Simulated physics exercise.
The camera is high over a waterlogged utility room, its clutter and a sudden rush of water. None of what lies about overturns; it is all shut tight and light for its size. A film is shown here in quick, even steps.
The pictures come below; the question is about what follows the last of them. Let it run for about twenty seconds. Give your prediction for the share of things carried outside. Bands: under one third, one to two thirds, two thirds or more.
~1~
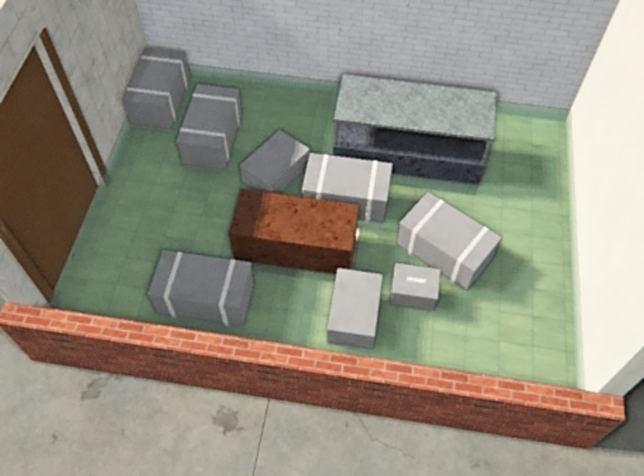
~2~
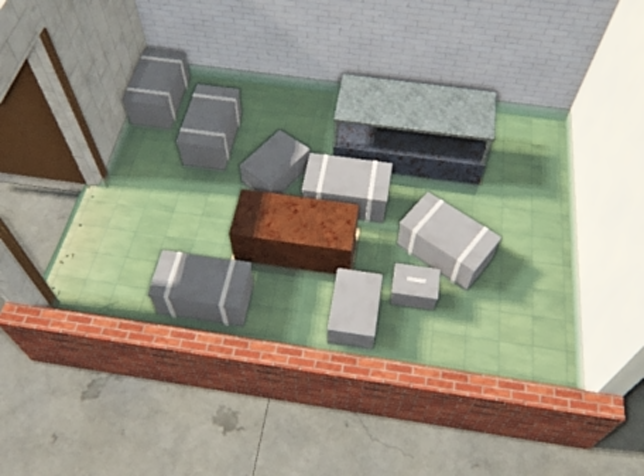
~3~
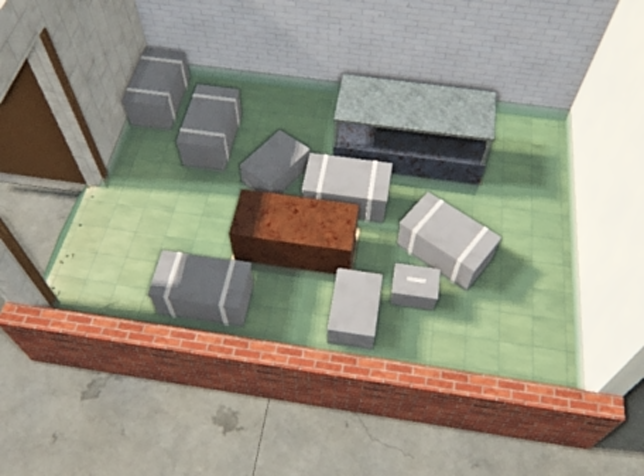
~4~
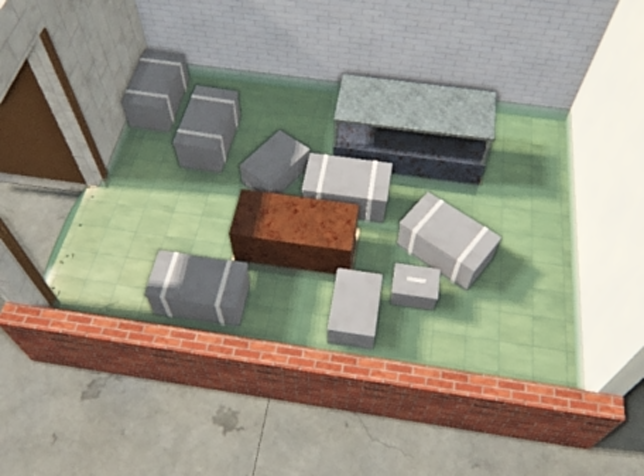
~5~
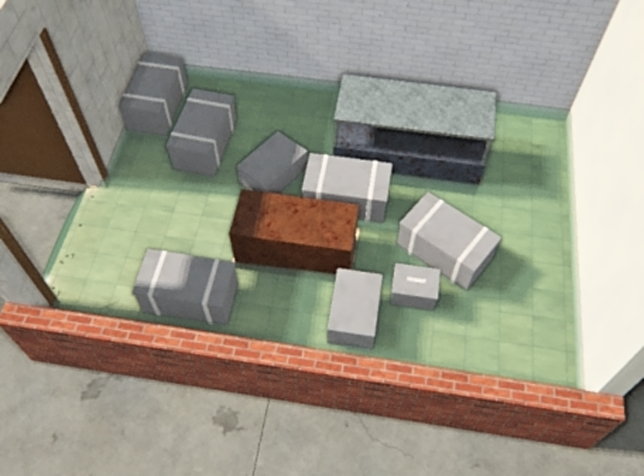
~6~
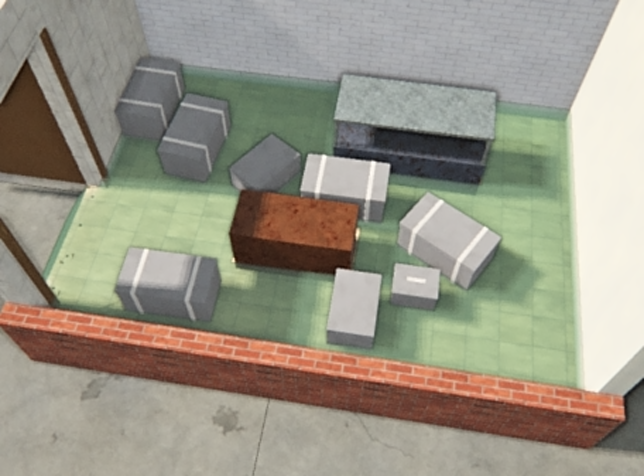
The way it goes, two or more in three of the loose things get out.
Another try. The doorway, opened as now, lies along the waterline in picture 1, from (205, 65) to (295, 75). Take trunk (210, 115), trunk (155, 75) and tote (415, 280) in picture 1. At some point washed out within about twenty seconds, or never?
Taking each in turn, I'd say carried off, carried off and stuck within.
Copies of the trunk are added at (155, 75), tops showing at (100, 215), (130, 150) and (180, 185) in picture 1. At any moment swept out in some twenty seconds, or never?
Okay, one at a time: Gets out, next gets out, last gets out.
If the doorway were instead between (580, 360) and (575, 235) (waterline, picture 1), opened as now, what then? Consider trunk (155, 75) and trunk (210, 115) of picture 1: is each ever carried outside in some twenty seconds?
One by one, that comes to still there, then still there.
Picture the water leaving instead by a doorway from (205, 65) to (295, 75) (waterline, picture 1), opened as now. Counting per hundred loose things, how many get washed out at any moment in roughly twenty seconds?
Near 50 percent.
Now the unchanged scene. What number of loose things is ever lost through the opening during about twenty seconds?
That comes out at 7.
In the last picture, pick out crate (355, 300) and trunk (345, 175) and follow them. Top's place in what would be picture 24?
Expect the tops close to (138, 240) and (195, 178).
A moment on, 0 of 8 are out; 8 afloat.
Next, 3 of 8 are out; 5 afloat.
Later, 7 of 8 are out; 1 afloat.
In the end, 7 of 8 are out; 1 afloat.
